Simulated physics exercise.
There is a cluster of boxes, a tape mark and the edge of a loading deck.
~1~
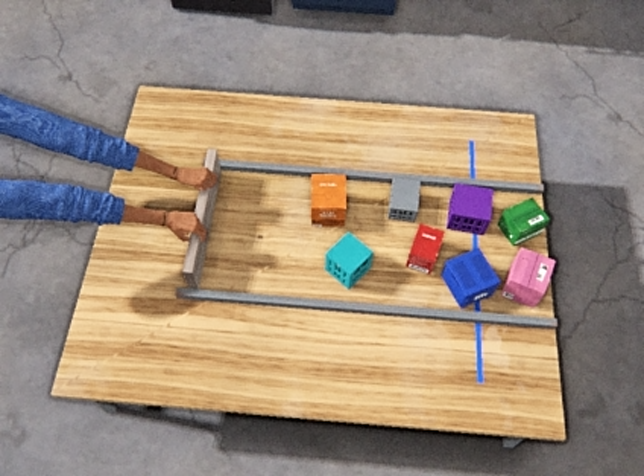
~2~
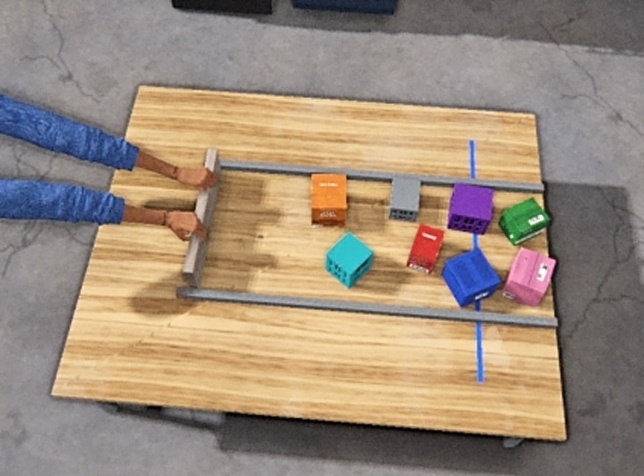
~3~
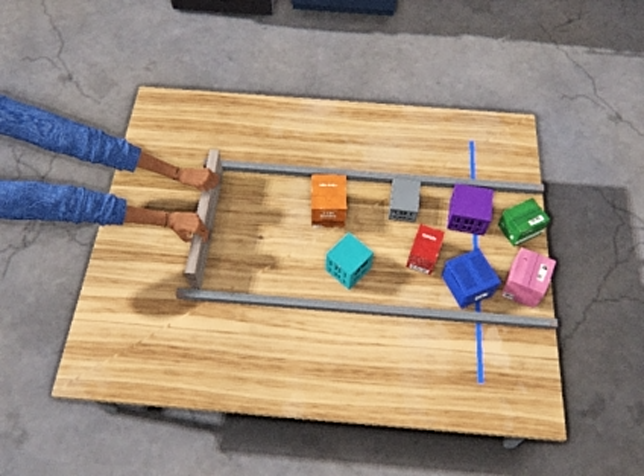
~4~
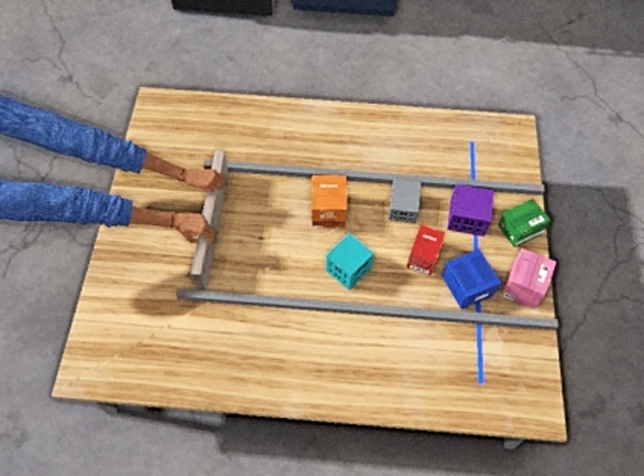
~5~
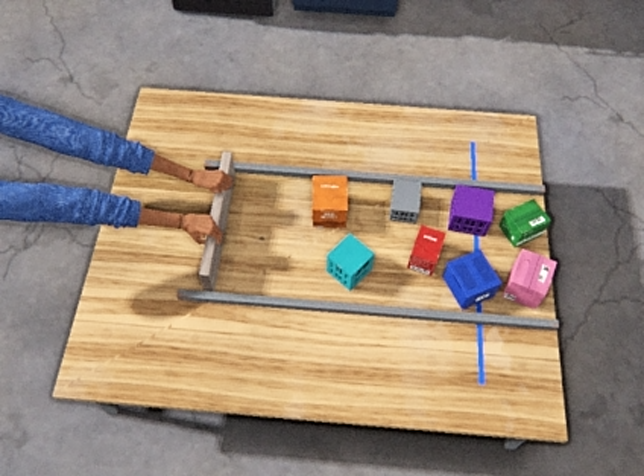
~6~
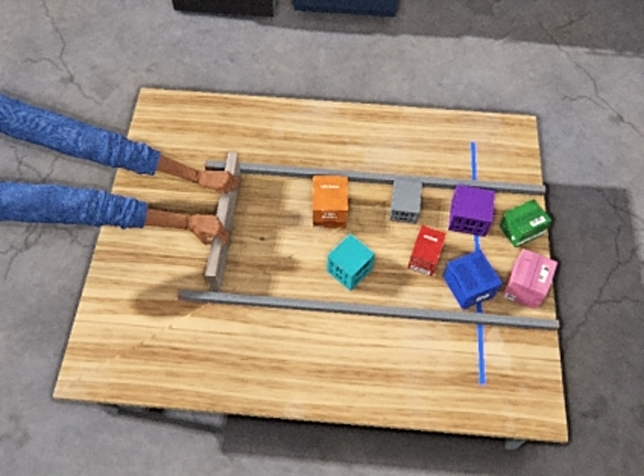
To begin with, two hands grip a plank at the left end of a pair of rails on a wooden table, with a cluster of colourful boxes lying to the right around a blue tape line. The hands then slide the plank slightly rightward, while the boxes stay where they are.
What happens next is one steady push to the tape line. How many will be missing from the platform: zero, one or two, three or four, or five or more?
The ones that plunge will number three or four.
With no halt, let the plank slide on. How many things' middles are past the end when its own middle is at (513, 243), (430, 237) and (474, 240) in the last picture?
Respectively, 6, 1 and 3.
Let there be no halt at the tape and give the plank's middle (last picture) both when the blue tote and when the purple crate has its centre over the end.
The middle is at (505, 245) when it's the blue tote, and at (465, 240) when it's the purple crate.
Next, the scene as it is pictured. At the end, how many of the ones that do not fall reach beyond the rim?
Things overhanging at the end: 0.
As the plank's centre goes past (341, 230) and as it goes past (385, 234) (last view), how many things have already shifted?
That gives 2 for the first and 4 for the second.
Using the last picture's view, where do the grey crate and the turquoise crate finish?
You'll find the grey crate at roughly (526, 209) and the turquoise crate at roughly (498, 264).
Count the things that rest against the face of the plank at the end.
The count in contact is 2.
Early on, none off yet; green parcel at rest near (525, 223); pink parcel at rest near (530, 280); purple crate at rest near (471, 211).
A while later, none off yet; green parcel travelled about its own width near (553, 228); pink parcel moving near (532, 280); purple crate travelled about its own width near (513, 213).
Finally, the number that fall off is three or four; lost, purple crate, pink parcel and green parcel.
